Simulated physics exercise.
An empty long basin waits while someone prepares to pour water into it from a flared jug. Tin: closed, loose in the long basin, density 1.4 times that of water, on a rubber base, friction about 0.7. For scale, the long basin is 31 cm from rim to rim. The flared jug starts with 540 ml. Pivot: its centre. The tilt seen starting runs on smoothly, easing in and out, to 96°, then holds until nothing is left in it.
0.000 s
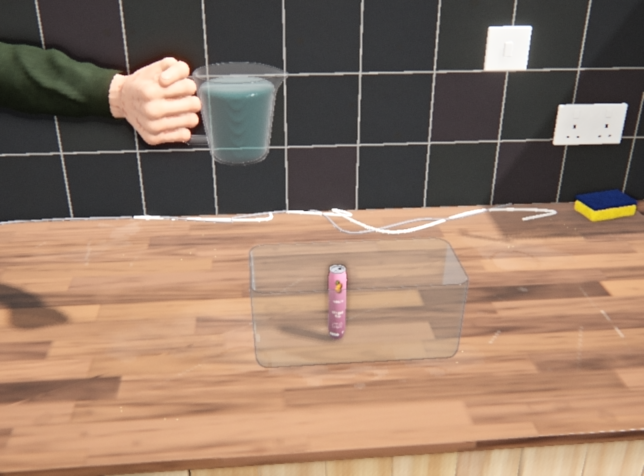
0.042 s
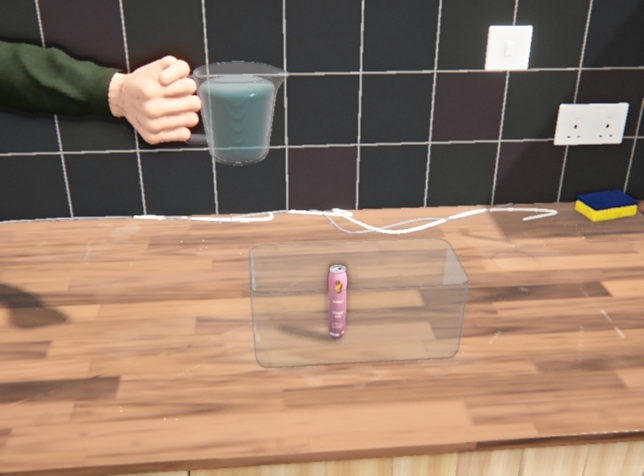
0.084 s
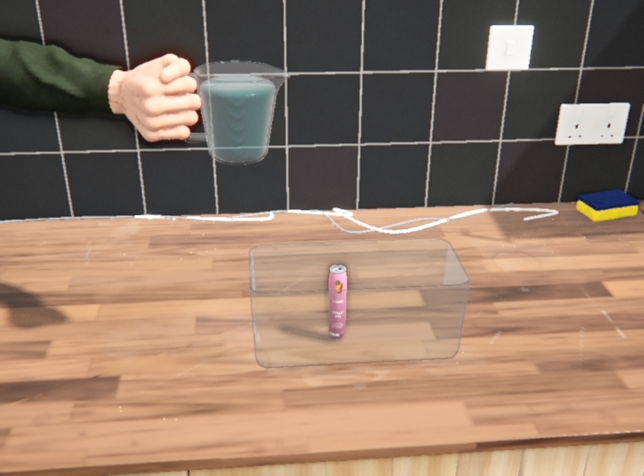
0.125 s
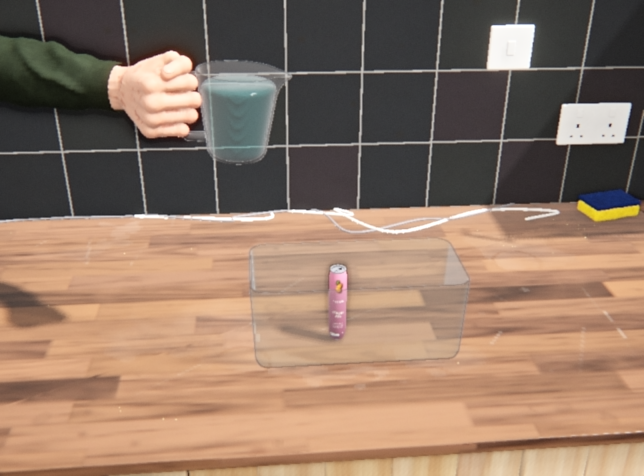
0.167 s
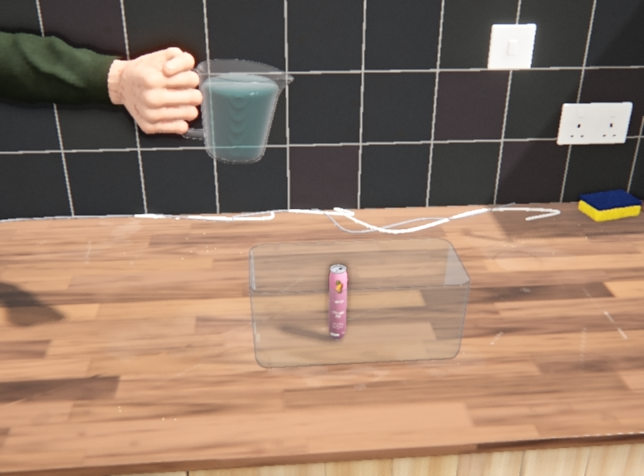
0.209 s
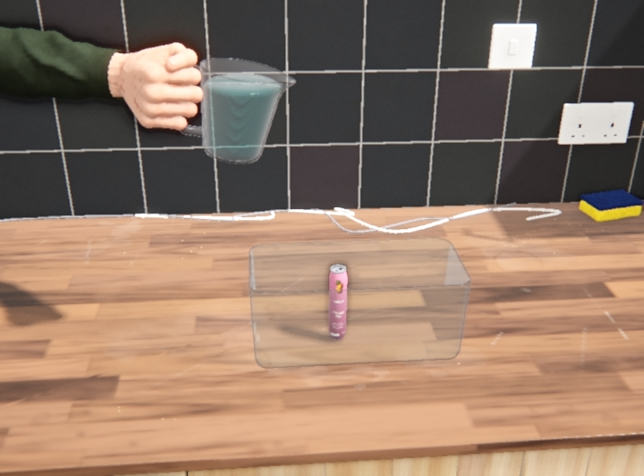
A hand slowly tilts a jug of bluish liquid slightly rightward above a clear basin.
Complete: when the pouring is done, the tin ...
... is still on its feet.
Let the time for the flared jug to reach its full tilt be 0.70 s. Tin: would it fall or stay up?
Well, the tin simply holds firm.
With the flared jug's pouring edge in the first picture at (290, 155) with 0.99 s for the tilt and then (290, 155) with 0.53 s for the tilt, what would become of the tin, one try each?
Try 1: Tipped over; try 2: Tipped over.
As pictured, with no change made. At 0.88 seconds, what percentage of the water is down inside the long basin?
The share is close to 42 percent.
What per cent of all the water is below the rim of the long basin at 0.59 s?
The basin holds roughly 1 in a hundred parts at that moment.
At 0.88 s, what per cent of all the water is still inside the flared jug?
About 28 per cent.
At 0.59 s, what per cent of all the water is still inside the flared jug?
Portion remaining: Approx. 78 per cent.
By 0.59 s the tilt is 63° and 78 per cent is still to pour; the tin stands where it began.
By 0.88 s the tilt is 93° and 28 per cent is still to pour; the tin stands where it began.
By 1.17 s the tilt is 96° and 3 per cent is still to pour; the tin stands where it began.
By 1.49 s the tilt is 96° and 0 per cent is still to pour; the tin stands where it began.
At rest the tin stands where it began.
